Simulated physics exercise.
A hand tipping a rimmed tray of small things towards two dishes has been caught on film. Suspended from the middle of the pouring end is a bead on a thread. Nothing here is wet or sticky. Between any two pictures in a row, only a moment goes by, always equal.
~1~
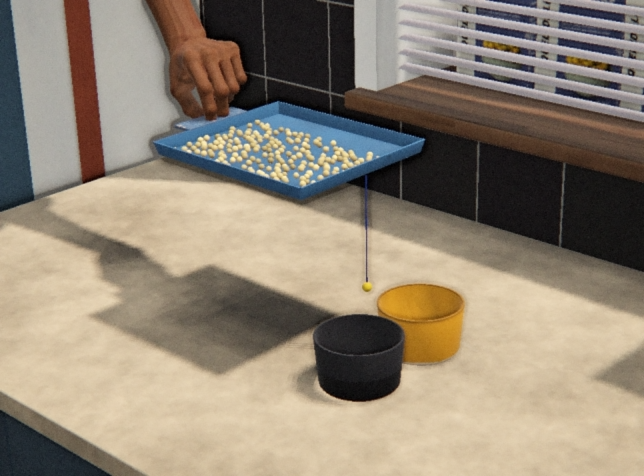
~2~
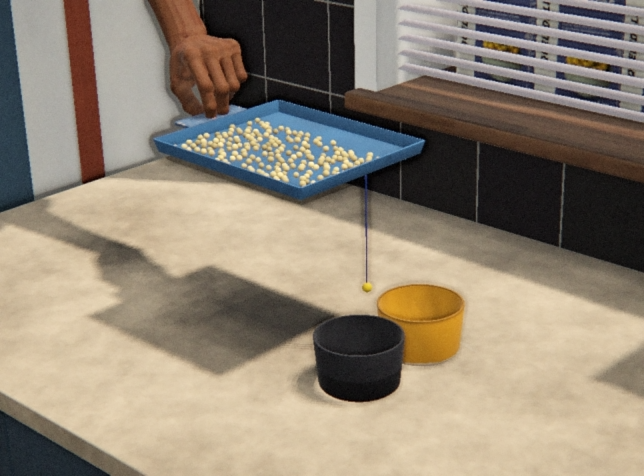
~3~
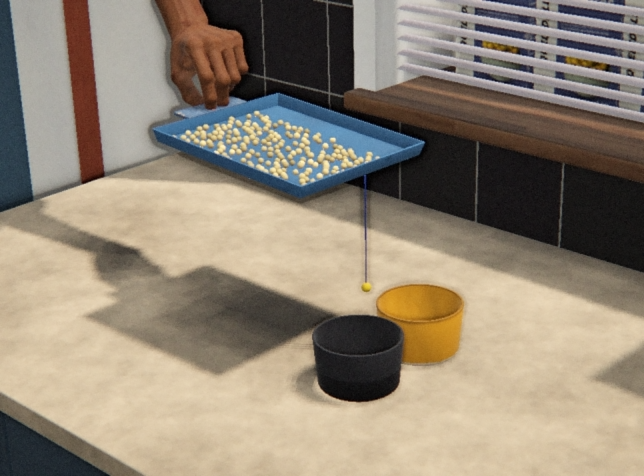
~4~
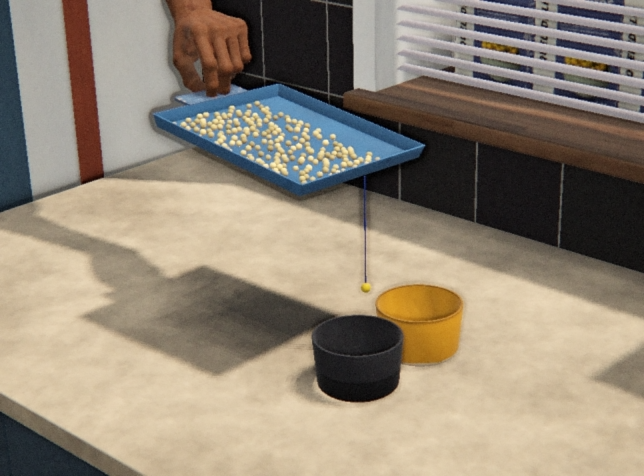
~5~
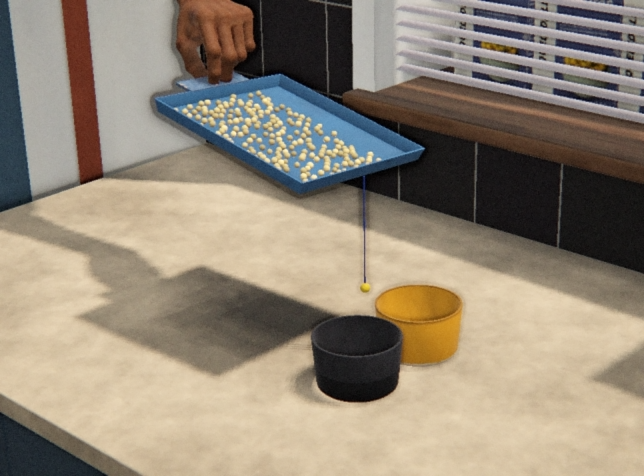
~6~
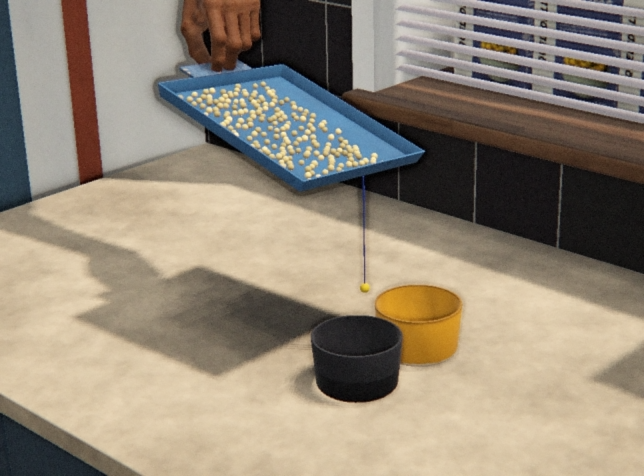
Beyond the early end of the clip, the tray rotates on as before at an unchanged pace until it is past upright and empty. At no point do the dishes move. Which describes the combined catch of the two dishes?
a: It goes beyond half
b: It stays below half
Option b: It stays below half.
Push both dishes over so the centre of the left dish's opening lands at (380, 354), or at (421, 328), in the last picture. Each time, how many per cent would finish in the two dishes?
Close to 0 in a hundred, then close to 10 in a hundred.
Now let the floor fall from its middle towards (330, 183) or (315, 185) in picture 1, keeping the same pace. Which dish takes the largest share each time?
First try: The dish to the left; second try: The dish to the left.
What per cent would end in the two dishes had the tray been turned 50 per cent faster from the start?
About 20 per cent.
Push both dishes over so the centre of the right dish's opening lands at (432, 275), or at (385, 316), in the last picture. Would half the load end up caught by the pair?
Result - try one, past the halfway mark; try two, below the halfway mark.
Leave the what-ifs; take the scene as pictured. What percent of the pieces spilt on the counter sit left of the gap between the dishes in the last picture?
I reckon around 10 per cent.
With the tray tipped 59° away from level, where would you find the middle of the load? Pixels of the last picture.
Somewhere about pixel (390, 162).
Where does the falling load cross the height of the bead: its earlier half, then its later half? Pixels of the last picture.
First close to (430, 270), next close to (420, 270).
Just after the last frame, tray tipped steeply; the larger part on the tray; just a few in the right dish; about a tenth outside both; about a tenth in the air.
A moment on, tray tipped right over; about a tenth on the tray; roughly a quarter in the right dish; roughly a third outside both; roughly a third in the air.
Further on, tray tipped past a quarter turn; roughly a third in the right dish; roughly two thirds outside both.
When it is over, tray tipped past a quarter turn; not one in the left dish; roughly a third in the right dish; roughly two thirds outside both.
